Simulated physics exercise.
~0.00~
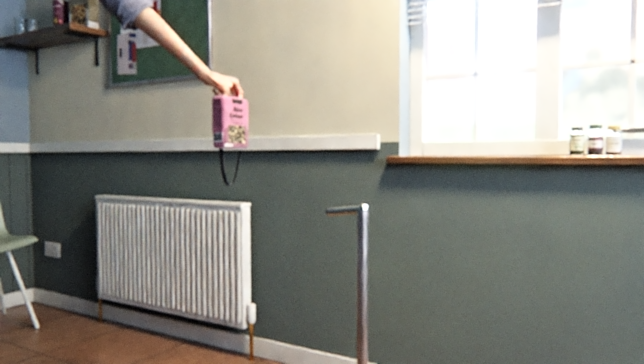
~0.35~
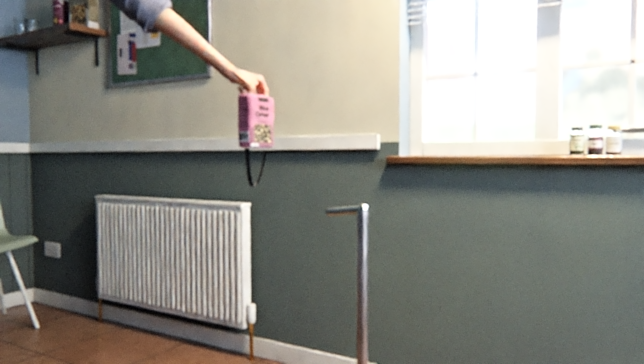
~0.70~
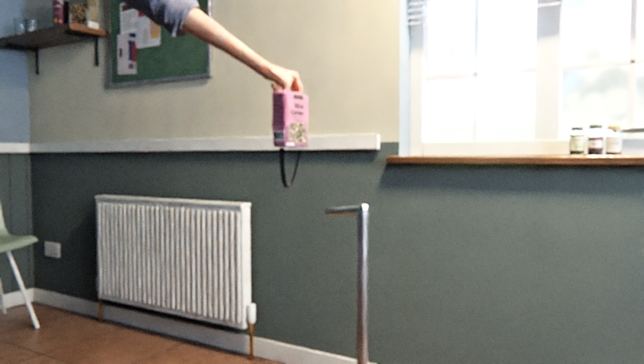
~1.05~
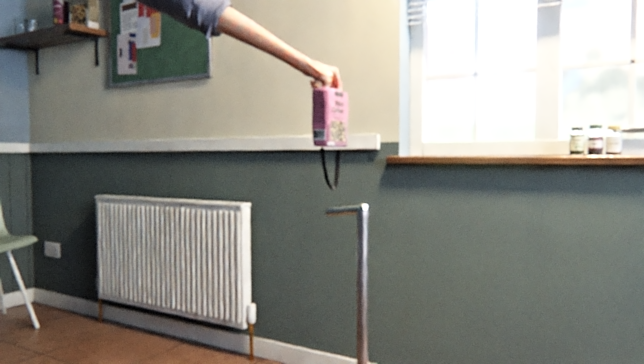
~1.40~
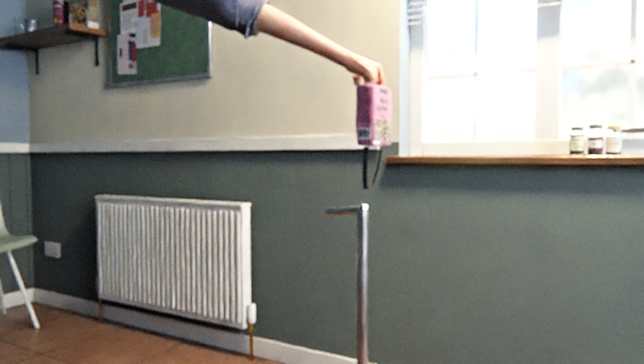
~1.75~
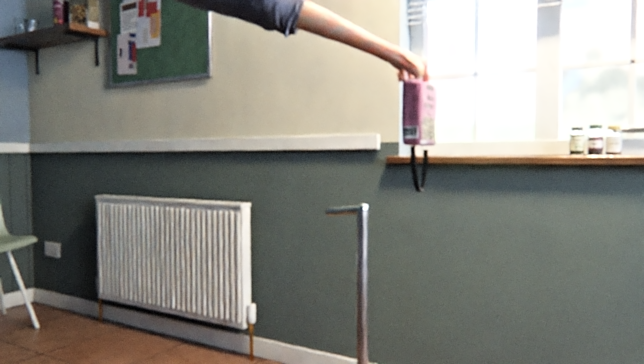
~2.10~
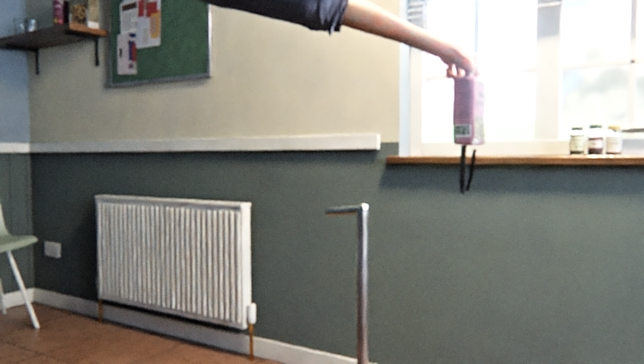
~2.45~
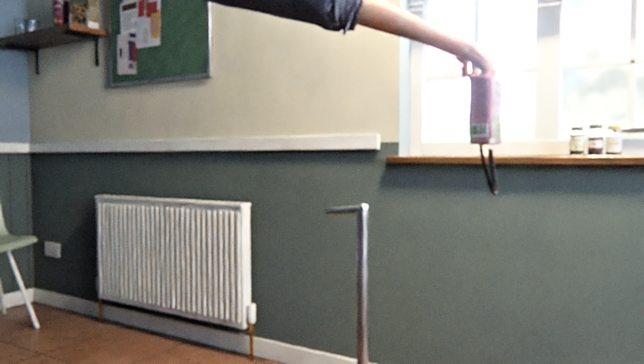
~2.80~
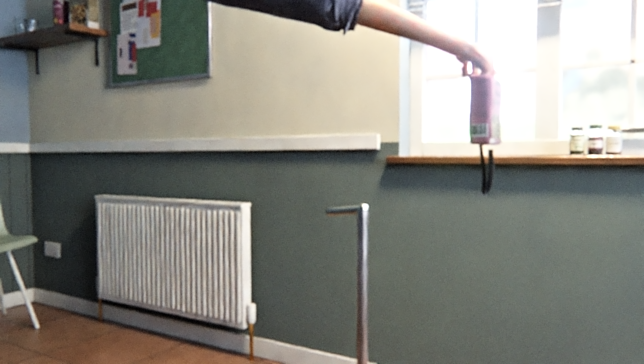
Pink pouch with a dangling dark loop being carried right by a hand, passing clear above a hooked metal post and stopping before a bright window.
